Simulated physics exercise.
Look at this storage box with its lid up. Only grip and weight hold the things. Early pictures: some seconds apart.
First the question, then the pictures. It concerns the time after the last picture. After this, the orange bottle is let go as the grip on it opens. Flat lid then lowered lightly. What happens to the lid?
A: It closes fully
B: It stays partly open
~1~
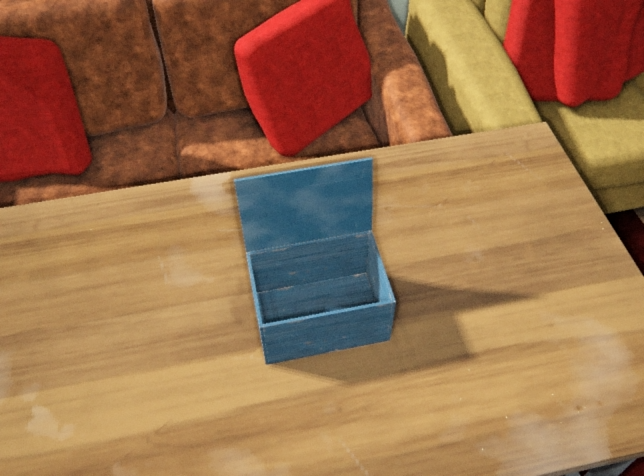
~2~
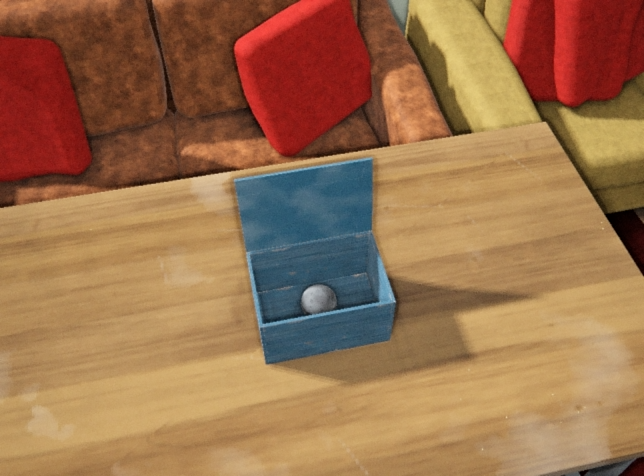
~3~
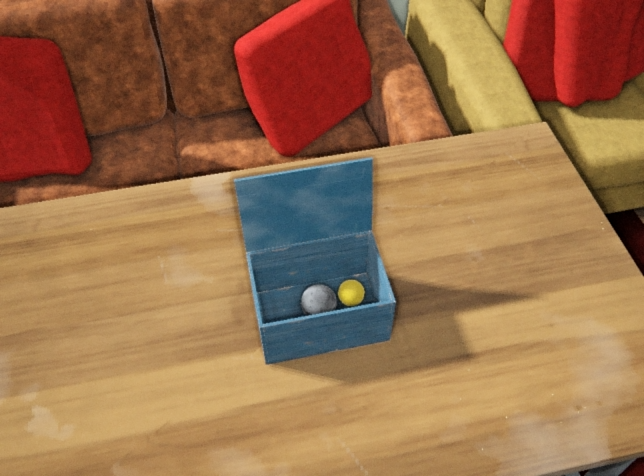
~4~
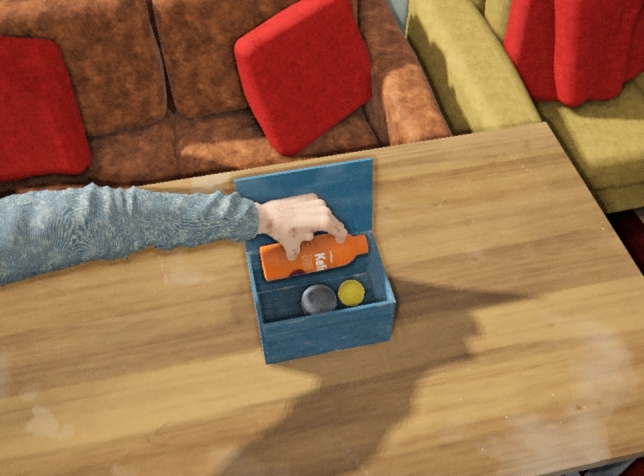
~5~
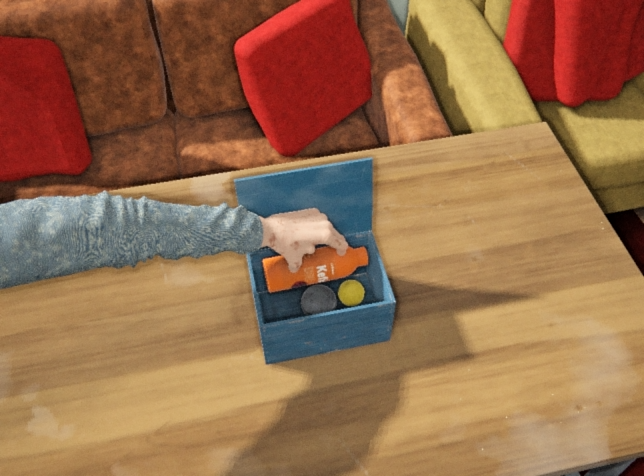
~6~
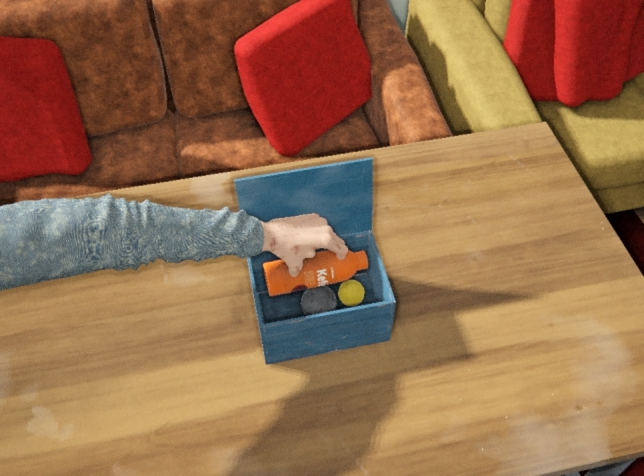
A.
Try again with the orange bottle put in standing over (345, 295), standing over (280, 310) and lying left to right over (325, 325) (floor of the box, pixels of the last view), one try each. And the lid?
First - shut down; second - not shut; third - shut down.
Then, 0.80 s after the last picture, lid starting down; orange bottle rolled about its own width near (313, 288); yellow lemon rolled about its own width; grey ball rolled a little.
Then, 1.70 s after the last picture, lid 39° above the rim; orange bottle rolled about its own width near (313, 287); yellow lemon rolled about its own width; grey ball rolled a little.
At rest, lid shut; moved from the start, yellow lemon and orange bottle; grey ball in place. Seen from the same camera at the end, orange bottle near (313, 287).
